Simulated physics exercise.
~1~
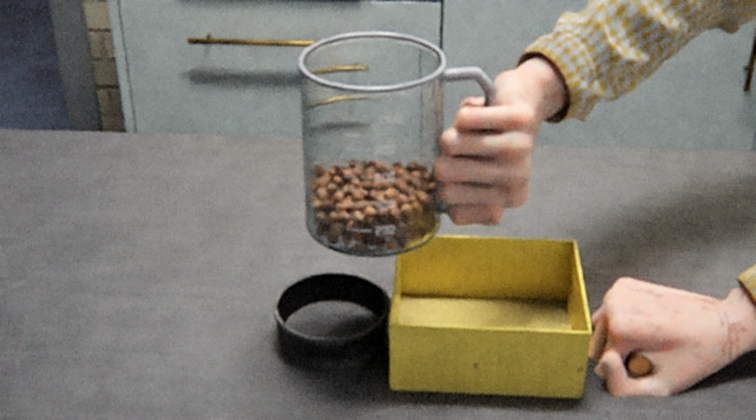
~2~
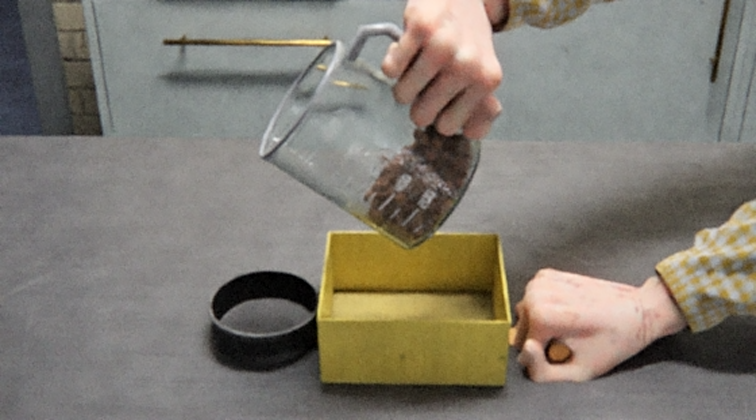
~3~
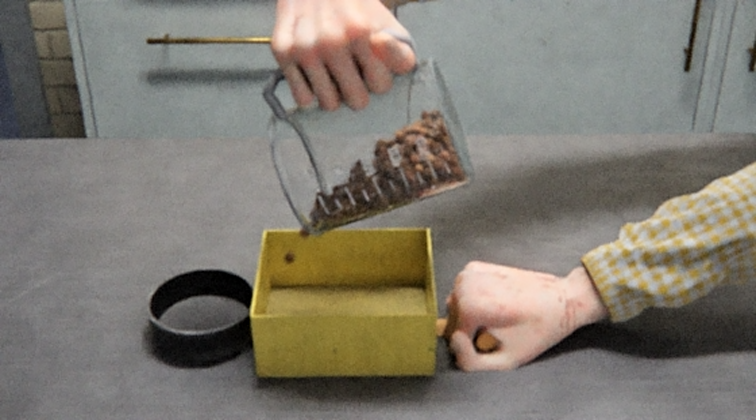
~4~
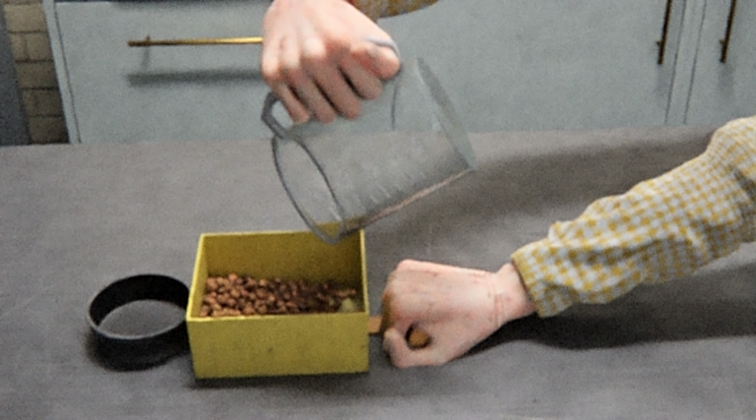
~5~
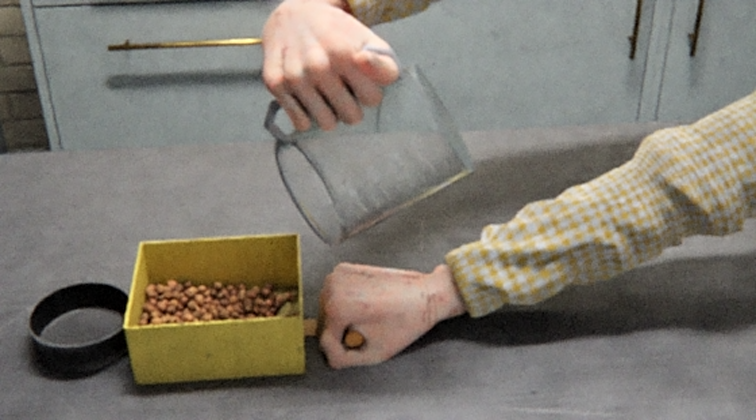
On a dark tabletop before pale cabinets, one hand tips a clear jug of small brown cereal balls while another draws a black round dish and a yellow tin leftward. The balls drop into the yellow tin, leaving the jug empty and tilted and the black dish empty.
